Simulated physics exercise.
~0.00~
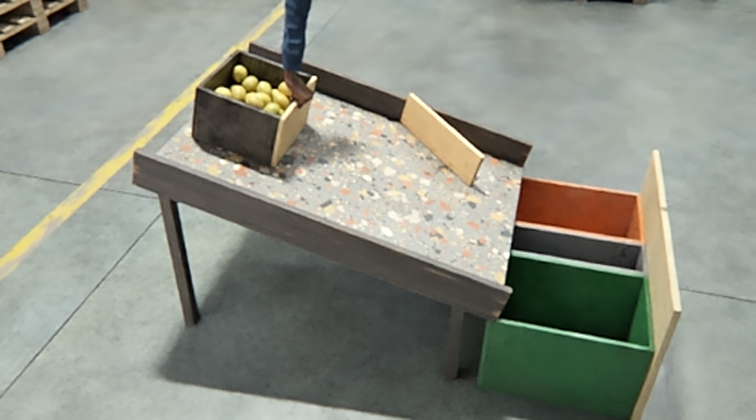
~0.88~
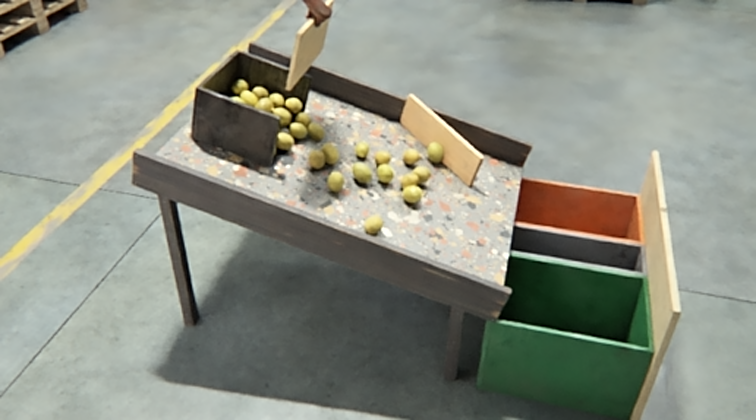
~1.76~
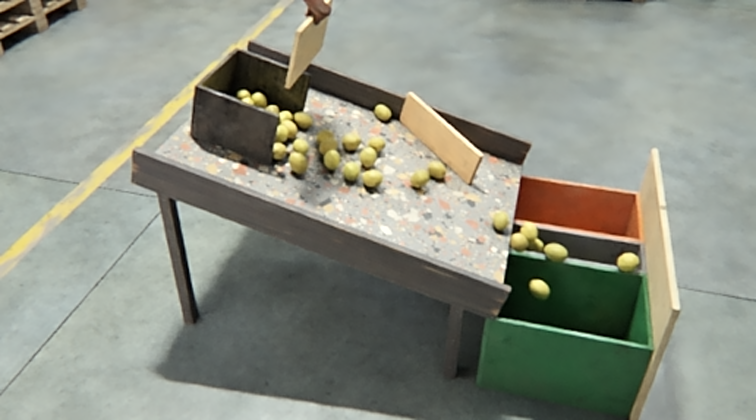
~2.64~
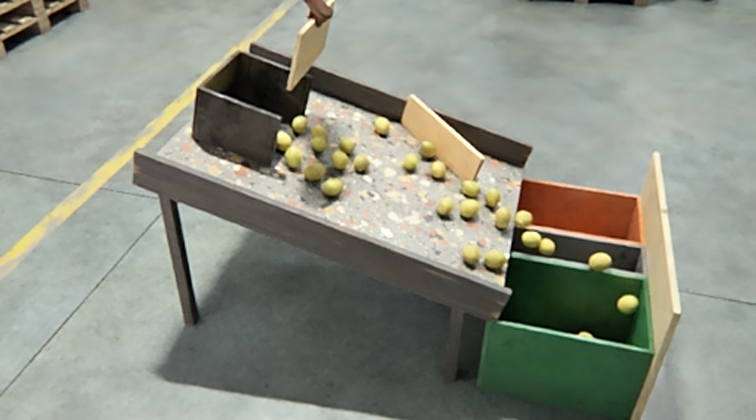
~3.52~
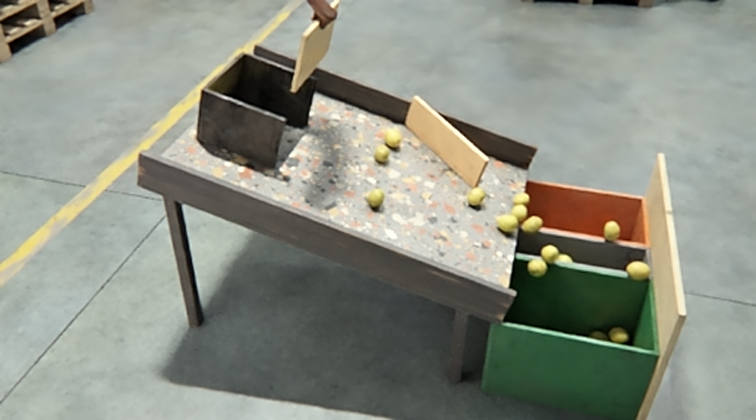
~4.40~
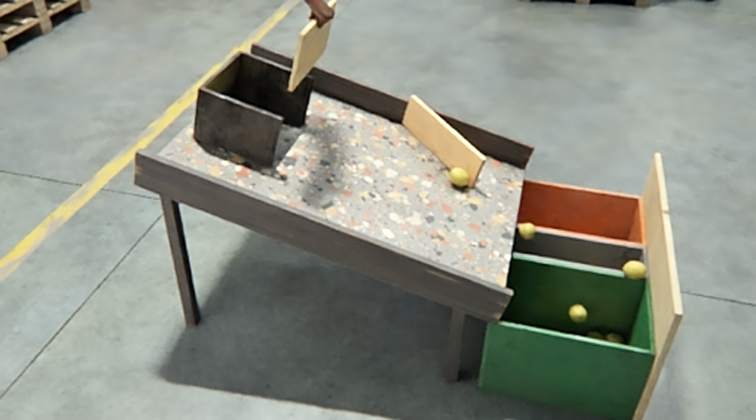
Lemons roll down a speckled sloping table into the catchers after a hand lifts the gate.
